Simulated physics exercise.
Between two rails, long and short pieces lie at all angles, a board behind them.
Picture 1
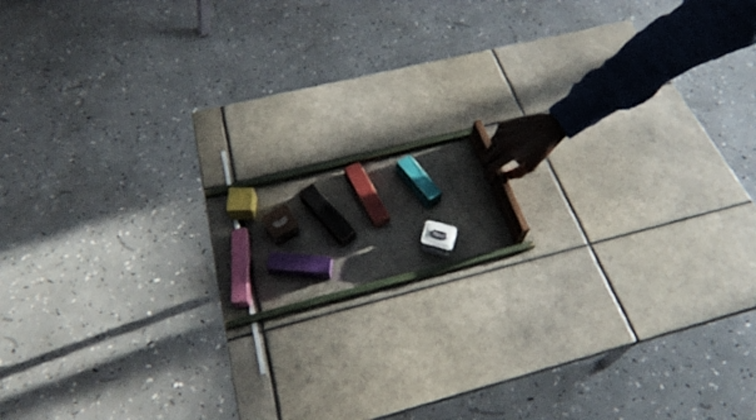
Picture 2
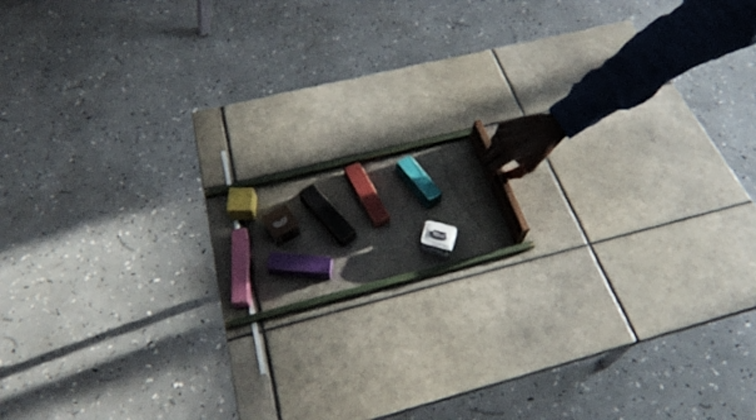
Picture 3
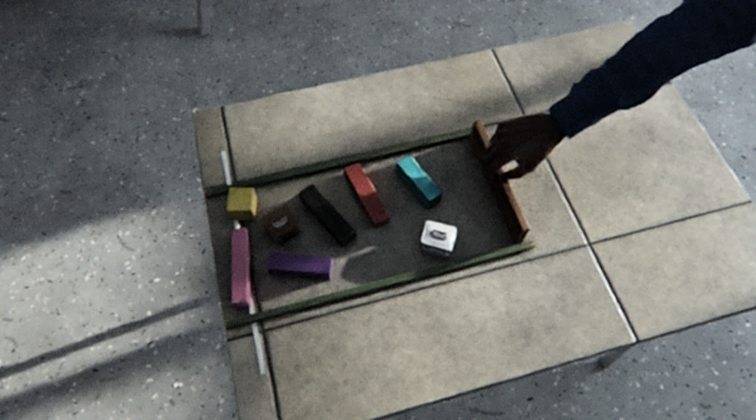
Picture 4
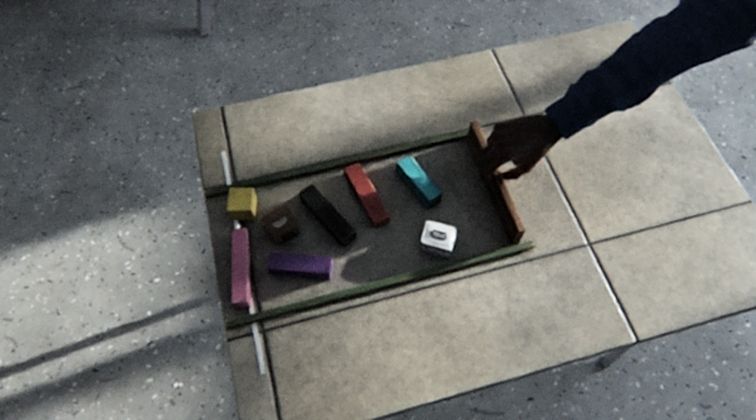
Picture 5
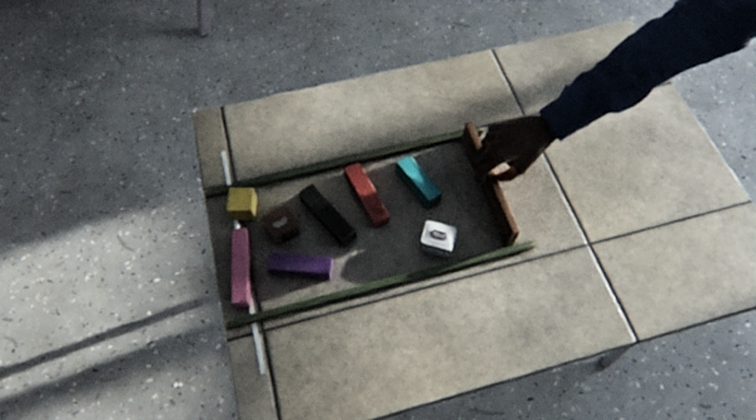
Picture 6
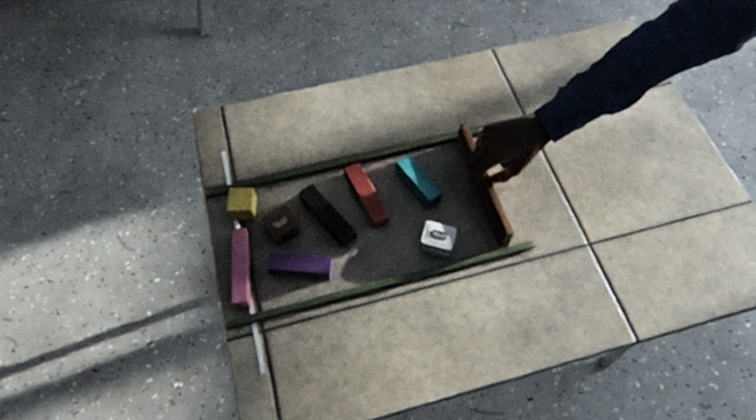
A hand in a dark sleeve slid a wooden board slightly left between two green rails, while the colourful blocks and sticks, the white case and the pink bar lay still on the dark surface.
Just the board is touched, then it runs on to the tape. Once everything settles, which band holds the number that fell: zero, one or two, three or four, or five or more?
It is in the band five or more.
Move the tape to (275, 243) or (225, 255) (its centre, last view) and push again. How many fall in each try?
First try 3, second try 7.
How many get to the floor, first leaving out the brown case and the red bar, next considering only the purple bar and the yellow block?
3 for the first case, 3 for the second.
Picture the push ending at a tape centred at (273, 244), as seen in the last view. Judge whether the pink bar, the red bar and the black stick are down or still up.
The pink bar: It is gone. The red bar: It is still there. The black stick: It is still there.
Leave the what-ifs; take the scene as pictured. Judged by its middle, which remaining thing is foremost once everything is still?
The one in question is the red bar.
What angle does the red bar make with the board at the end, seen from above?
I'd put it at about 0°.
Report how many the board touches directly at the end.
Number in contact with it: 2.
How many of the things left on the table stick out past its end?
That'd be 2.
Soon after, none off yet; pink bar at rest near (241, 267); yellow block at rest near (242, 204); brown case at rest near (281, 226).
In the end, the number that fall off is five or more; gone, black stick, purple bar, brown case, yellow block and pink bar.
